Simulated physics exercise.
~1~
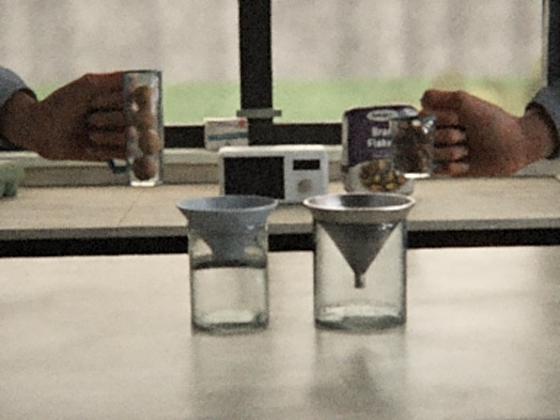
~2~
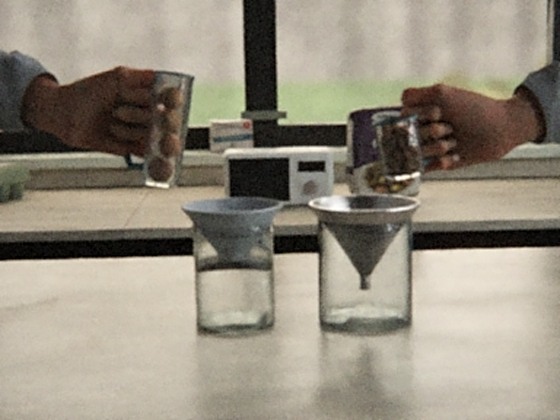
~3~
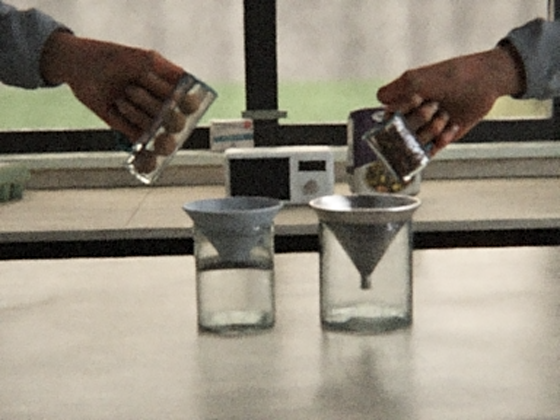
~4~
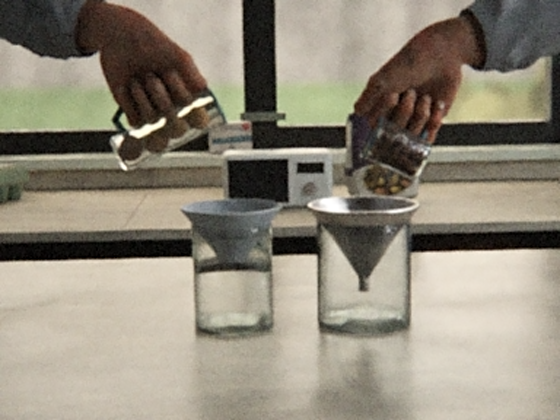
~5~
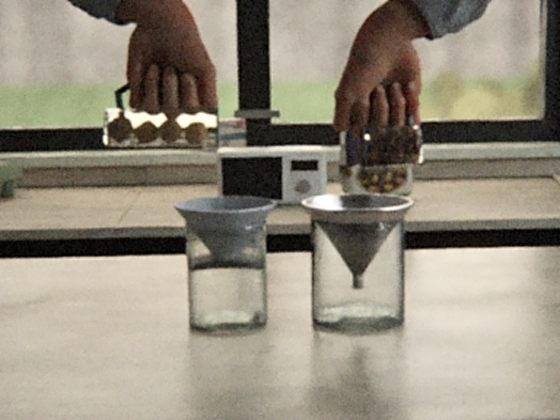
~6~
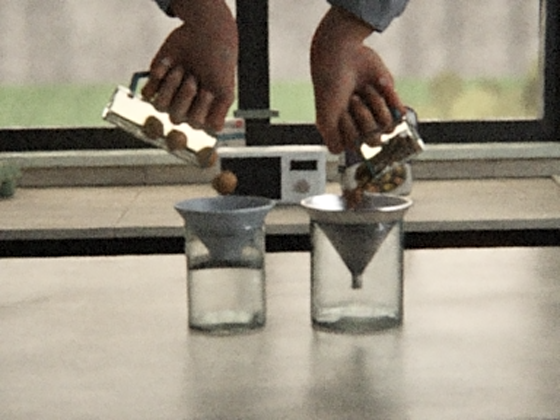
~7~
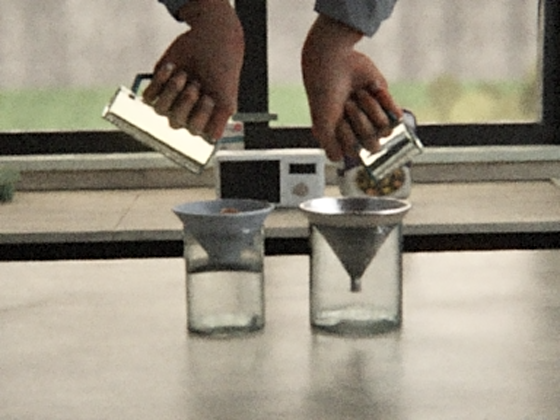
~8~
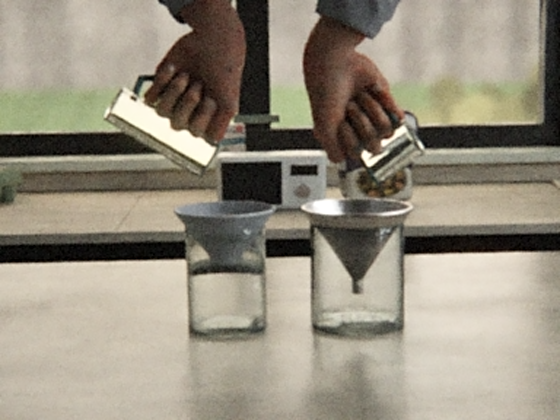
Two hands tipped small clear cups over funnels set in glass jars, pouring round brown balls into the left and smaller dark pieces into the right, until both cups were empty; everything stayed stuck in the funnels and nothing reached either jar.
